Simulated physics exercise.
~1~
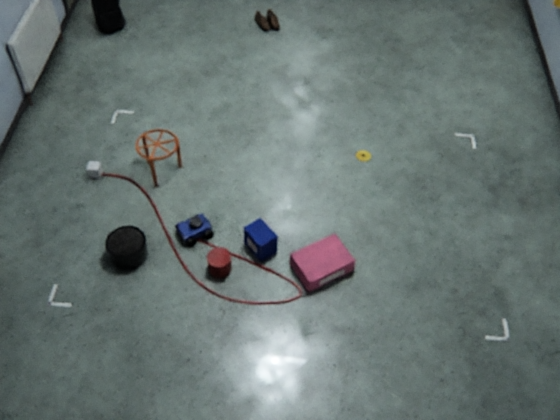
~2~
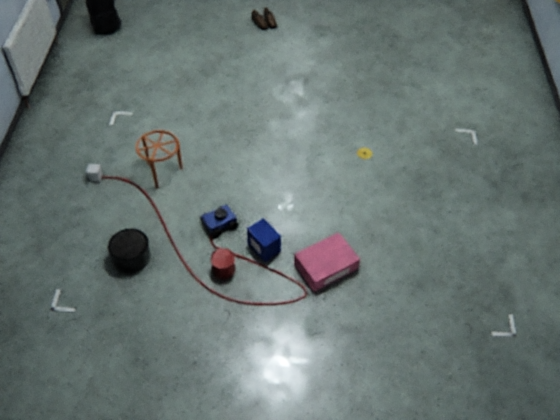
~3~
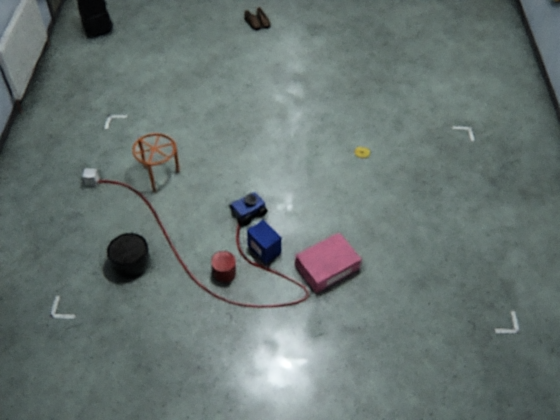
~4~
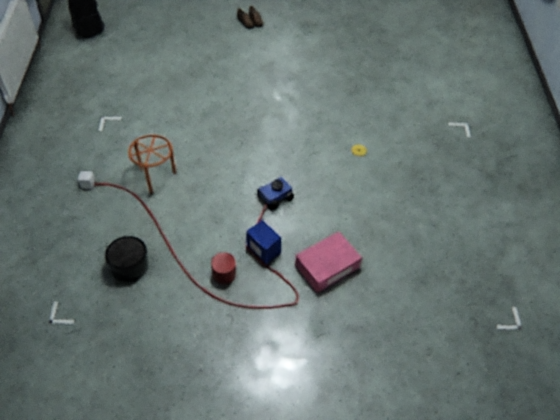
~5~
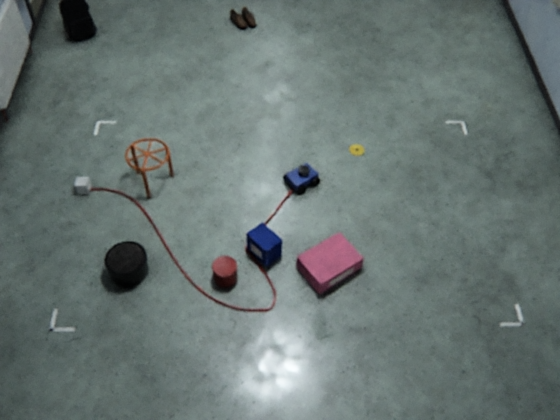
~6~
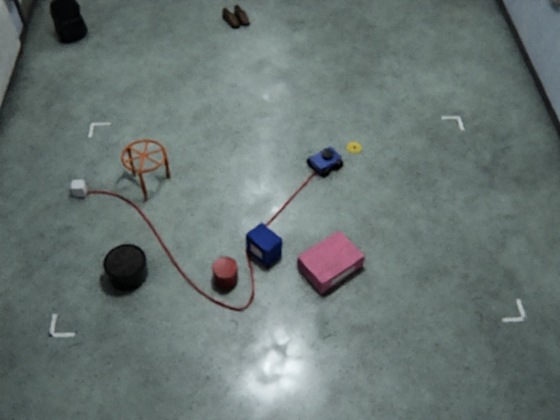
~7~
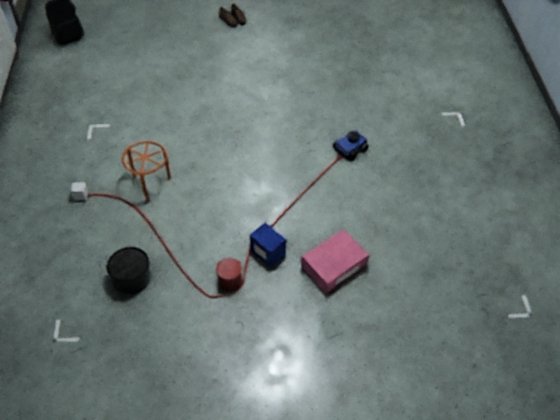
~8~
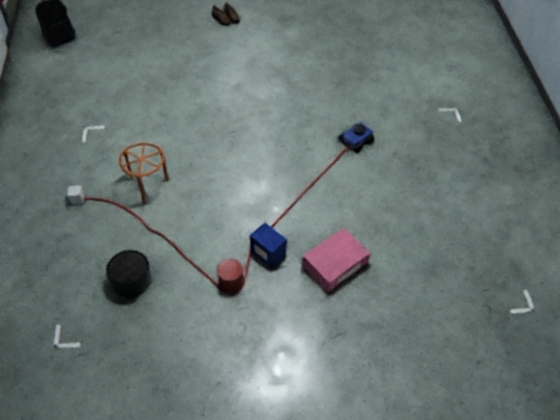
A small blue cart rolled slowly up and to the right across a grey floor to a yellow mark, drawing a red cord tighter around the blue box and red bin, while the pink carton, black pot and orange stool stayed put.
